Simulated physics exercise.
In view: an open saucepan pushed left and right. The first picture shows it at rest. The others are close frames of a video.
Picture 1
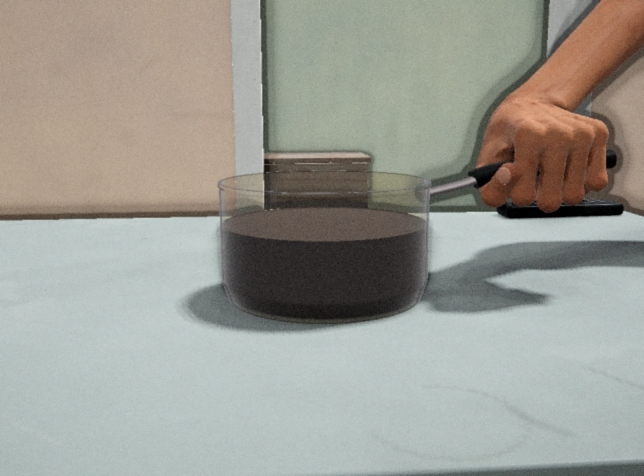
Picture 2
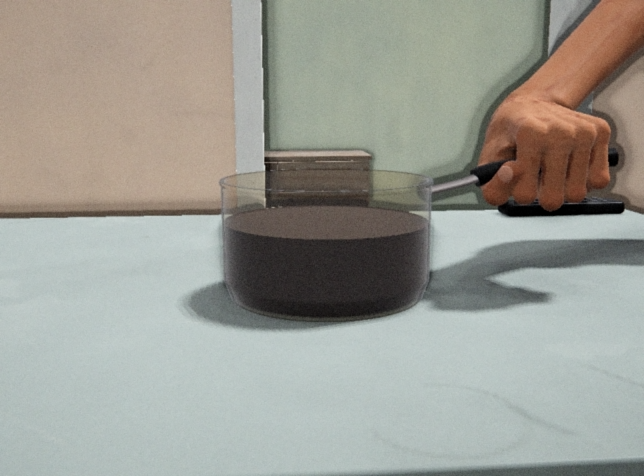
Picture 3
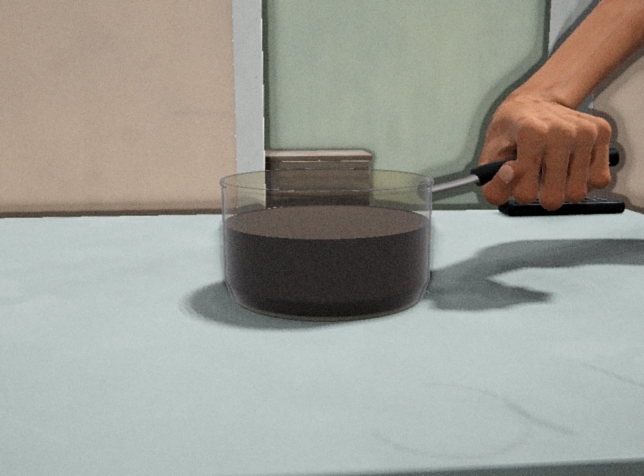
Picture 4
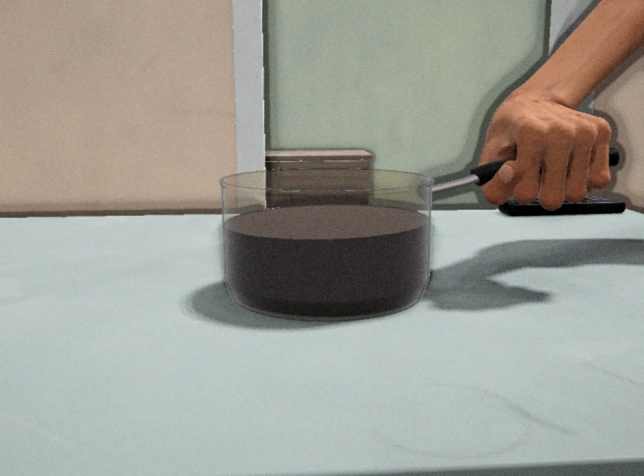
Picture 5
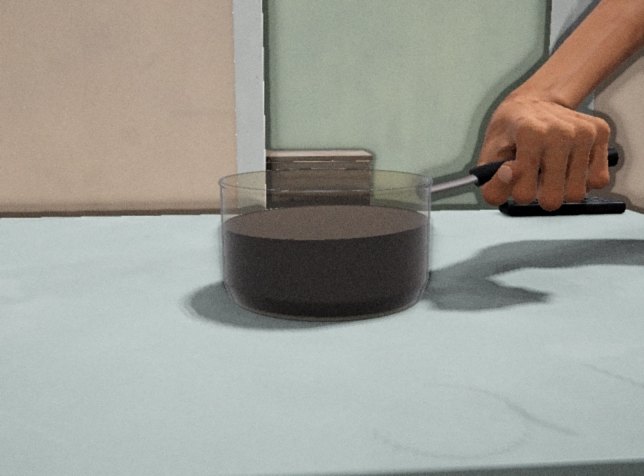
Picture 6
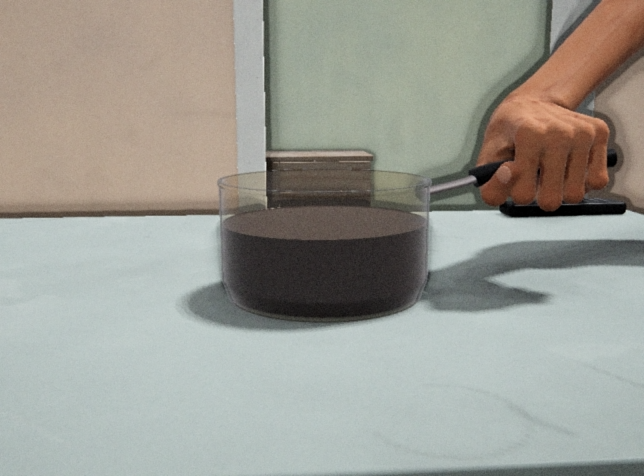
We see a hand gripping the handle of a clear, open saucepan about two thirds full of dark liquid on a pale surface. The pan shifts very slightly right, then back left, while the liquid stays about level.
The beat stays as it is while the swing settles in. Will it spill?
The saucepan holds.
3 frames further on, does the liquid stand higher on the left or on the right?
Higher on the left side.
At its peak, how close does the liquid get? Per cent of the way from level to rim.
Near 20 in a hundred.
A moment on, the highest wave so far stays far below the rim.
When it is over, the highest wave so far stays far below the rim; nothing has left it.
